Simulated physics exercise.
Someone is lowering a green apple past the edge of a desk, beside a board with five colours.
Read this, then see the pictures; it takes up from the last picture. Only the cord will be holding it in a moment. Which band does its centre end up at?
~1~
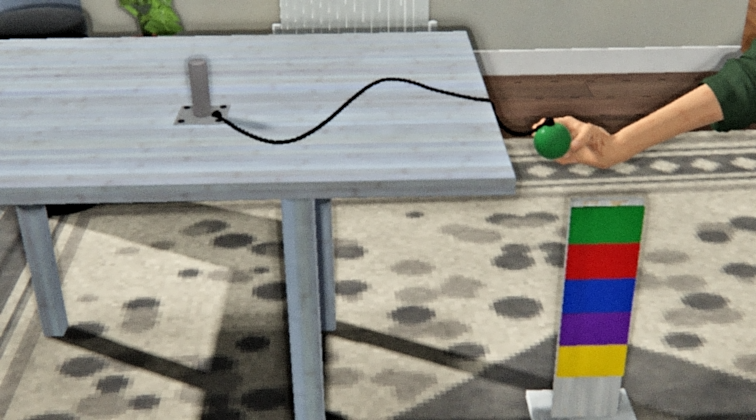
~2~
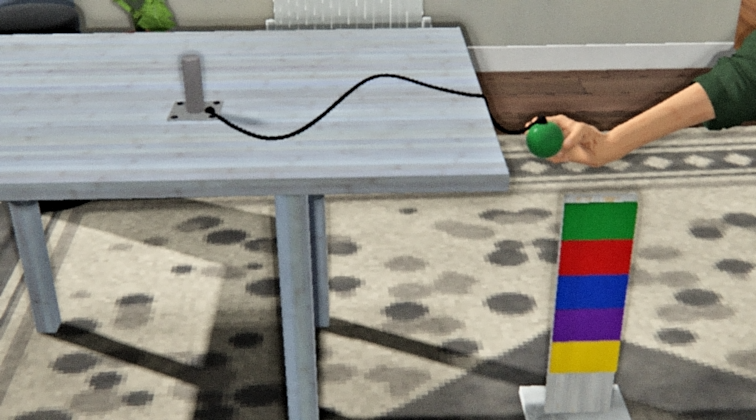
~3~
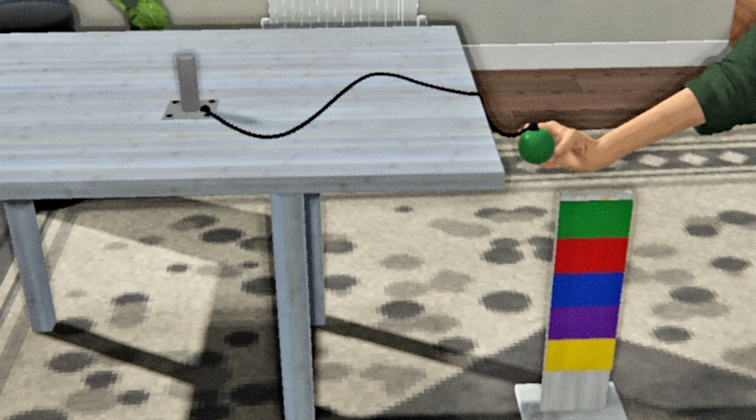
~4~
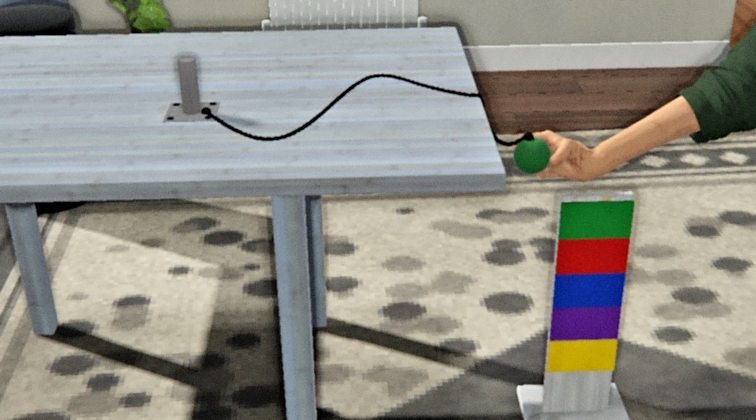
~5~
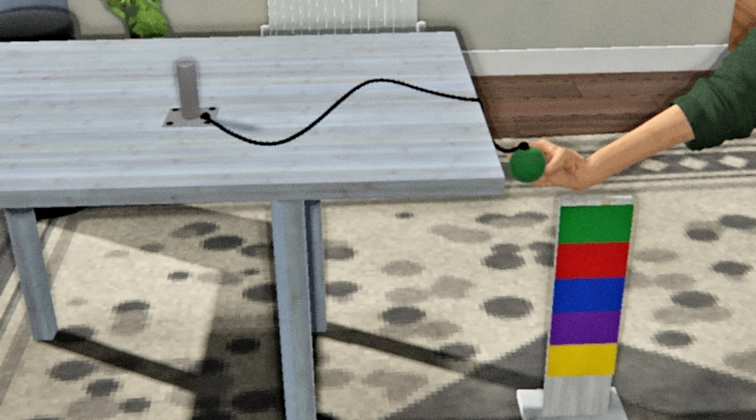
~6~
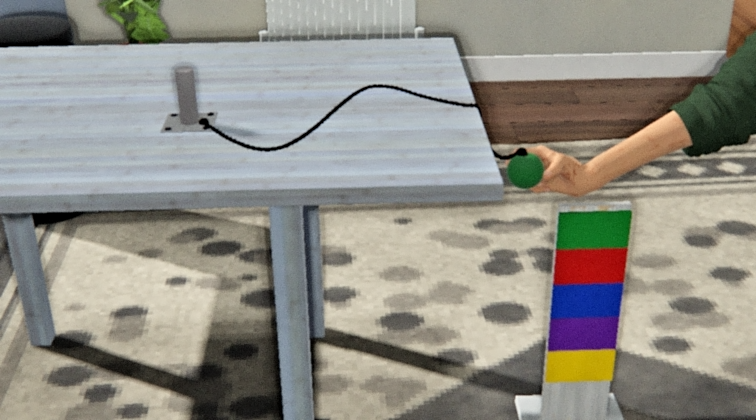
Purple.
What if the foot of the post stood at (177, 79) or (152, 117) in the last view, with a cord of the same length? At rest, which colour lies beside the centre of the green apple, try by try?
Result 1: Blue. Result 2: Blue.
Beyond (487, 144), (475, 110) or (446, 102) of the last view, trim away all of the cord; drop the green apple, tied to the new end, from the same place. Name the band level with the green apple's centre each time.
One at a time, the answers are: Blue; red; green.
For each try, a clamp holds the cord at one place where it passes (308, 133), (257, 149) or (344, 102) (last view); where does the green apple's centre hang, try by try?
Pixel places, try by try: (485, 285), (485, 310), (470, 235).
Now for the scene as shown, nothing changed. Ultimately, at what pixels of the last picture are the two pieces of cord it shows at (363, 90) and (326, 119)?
They end up at (482, 134) and (404, 119).
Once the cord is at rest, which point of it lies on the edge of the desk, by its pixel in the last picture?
(356, 94).
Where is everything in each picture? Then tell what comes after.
The first picture shows green apple (553, 141); green (607, 226); red (603, 262); blue (599, 297); purple (595, 330); yellow (592, 362).
The second picture shows green apple (545, 140); cord through (231, 125) (302, 130) (345, 96) (398, 77) (468, 95).
The third picture shows green apple (536, 146).
The fourth picture shows green apple (532, 155); cord through (227, 126) (298, 131) (341, 96) (394, 77) (464, 95).
The fifth picture shows green apple (527, 165).
The sixth picture shows green apple (525, 170); cord through (225, 136) (296, 141) (339, 107) (391, 87) (461, 105).
Soon after, apple near (436, 330); level with blue.
After that, apple near (497, 334); level with purple.
In the end, apple near (472, 342); level with purple. Its middle rests at the purple band.
